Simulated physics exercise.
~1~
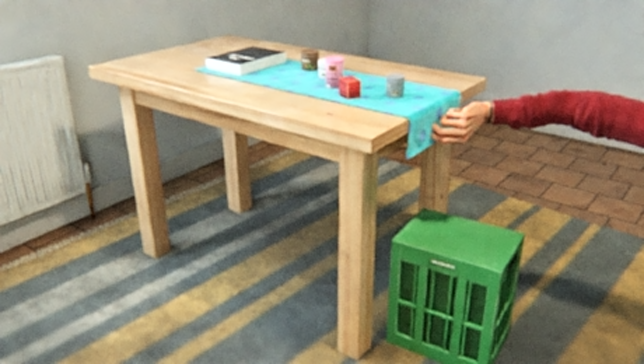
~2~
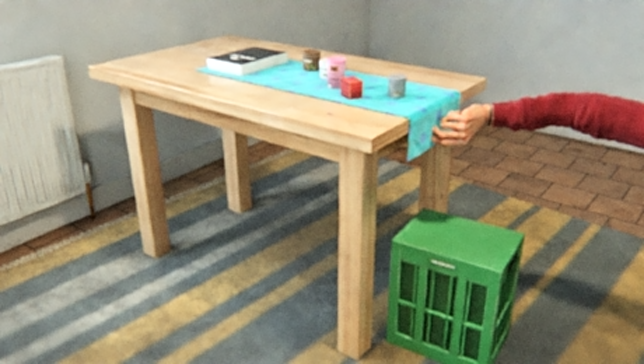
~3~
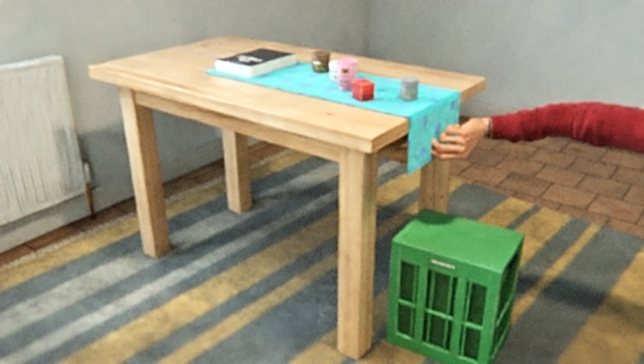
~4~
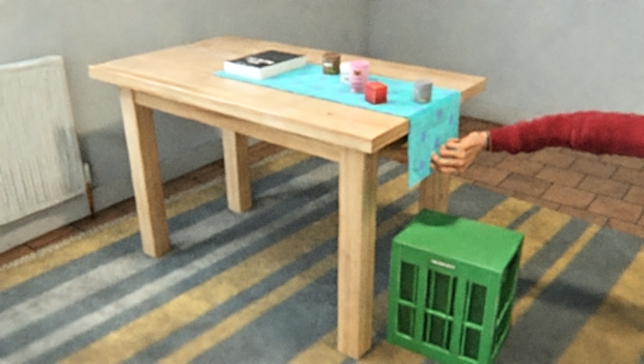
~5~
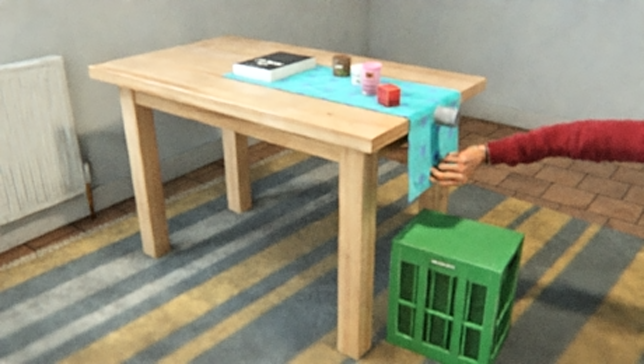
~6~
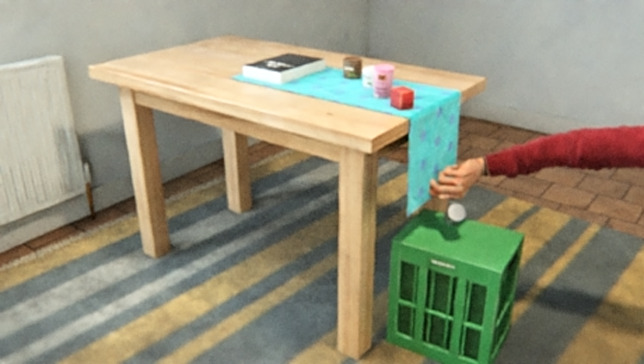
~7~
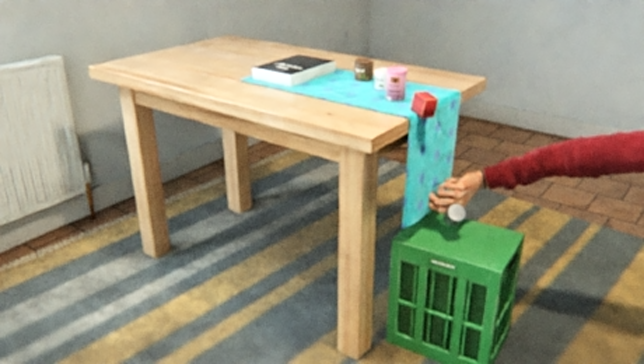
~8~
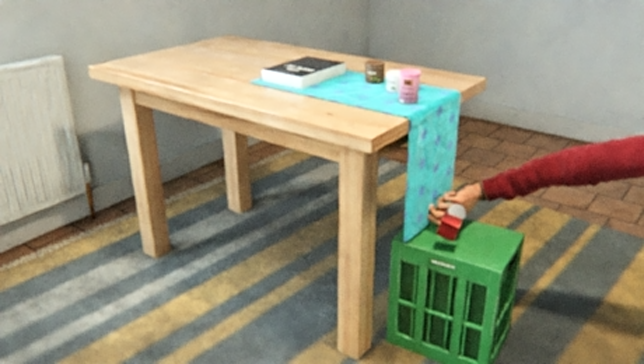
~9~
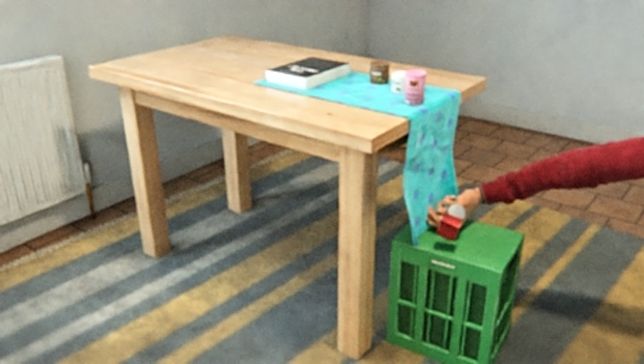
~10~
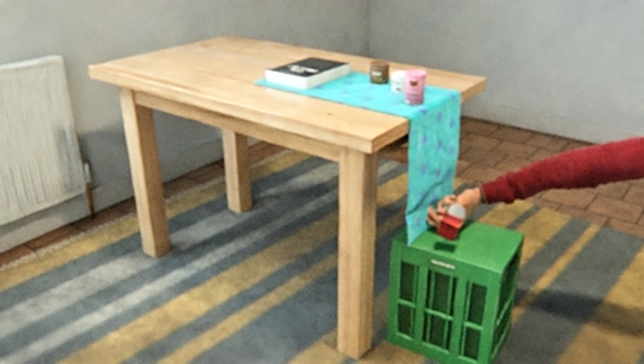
A hand draws a turquoise cloth down to a green crate, dropping two objects over.
